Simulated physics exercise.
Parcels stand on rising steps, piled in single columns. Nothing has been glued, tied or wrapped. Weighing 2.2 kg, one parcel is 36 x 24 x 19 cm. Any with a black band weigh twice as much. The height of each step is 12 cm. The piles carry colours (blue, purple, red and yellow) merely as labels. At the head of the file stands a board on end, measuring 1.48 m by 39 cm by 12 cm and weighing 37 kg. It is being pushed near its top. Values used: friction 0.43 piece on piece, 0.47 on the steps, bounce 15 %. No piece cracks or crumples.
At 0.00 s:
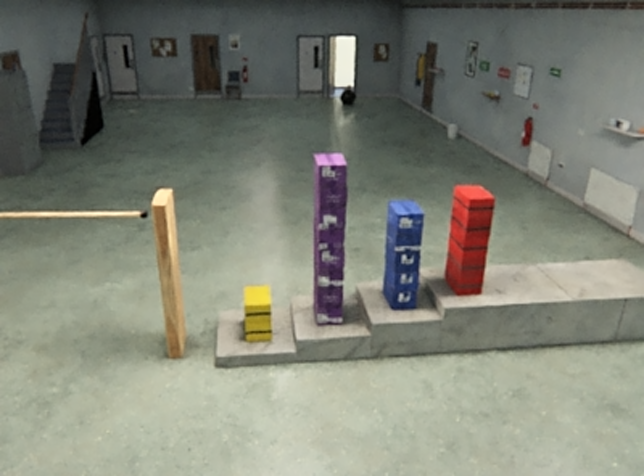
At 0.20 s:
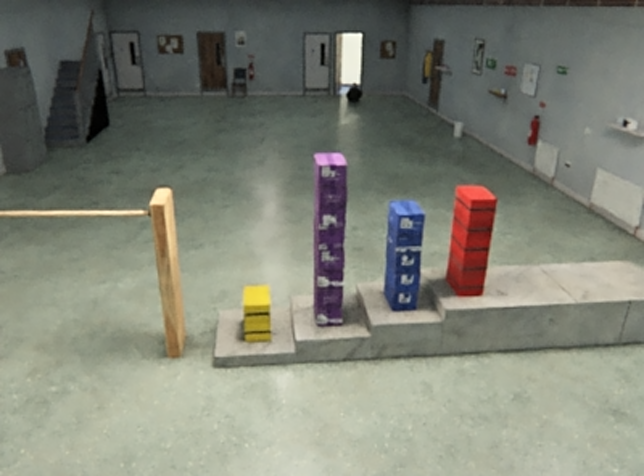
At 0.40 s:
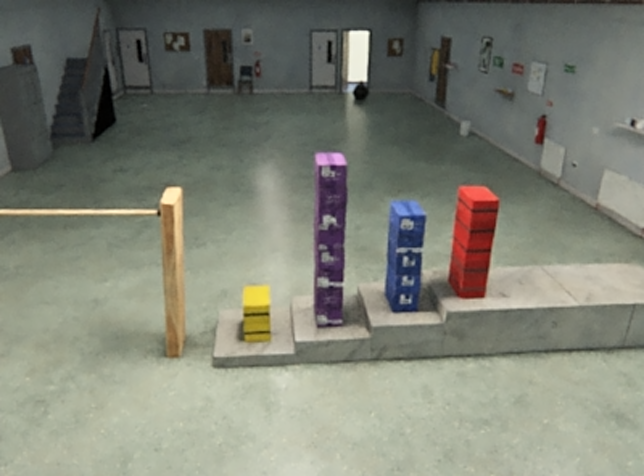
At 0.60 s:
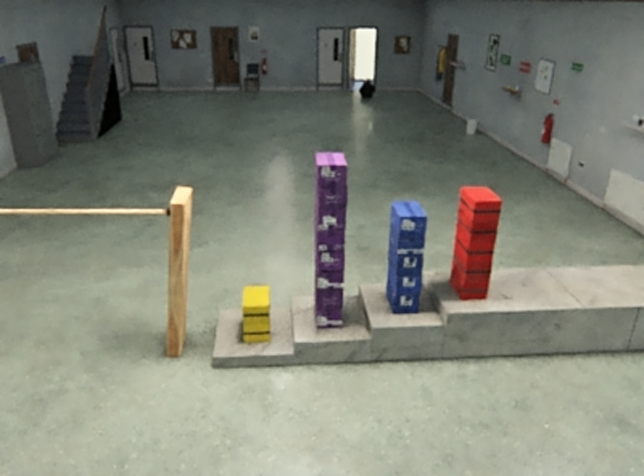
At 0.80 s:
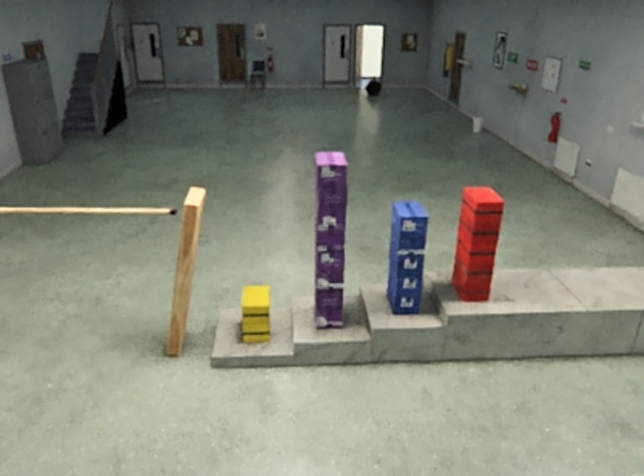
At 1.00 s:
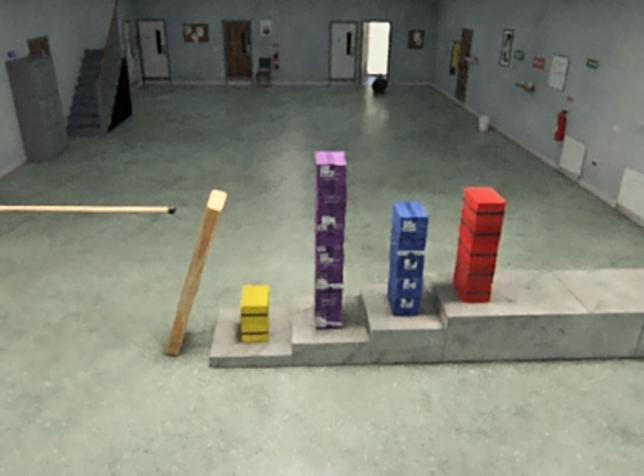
A wooden board leans right toward stacks of coloured parcels after a pole pushes it.
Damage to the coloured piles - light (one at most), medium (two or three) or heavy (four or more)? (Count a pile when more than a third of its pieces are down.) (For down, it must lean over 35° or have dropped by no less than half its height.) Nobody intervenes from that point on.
Light.
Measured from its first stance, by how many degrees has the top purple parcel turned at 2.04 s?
Tilt from start: Approx. 0 degrees.
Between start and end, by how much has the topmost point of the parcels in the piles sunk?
I'd put it at around 0 cm.
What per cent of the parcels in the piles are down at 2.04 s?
At that instant, 0 percent.
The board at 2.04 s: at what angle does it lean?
Roughly 55°.
After 1.22 s, board 34° from upright; none of the 20 parcels down.
After 1.48 s, board 63° from upright; none of the 20 parcels down, 2 disturbed; top yellow parcel 8 cm from its place.
After 2.04 s, board 54° from upright; none of the 20 parcels down, 7 disturbed; top purple parcel 20 mm from its place; top yellow parcel 9 cm from its place.
In the end (2.9 s), board 59° from upright; none of the 20 parcels down, 7 disturbed; top yellow parcel 9 cm from its place; top purple parcel 19 mm from its place. No coloured pile is wrecked. From the last view, middles, top yellow parcel near (265, 304), top purple parcel near (330, 168).
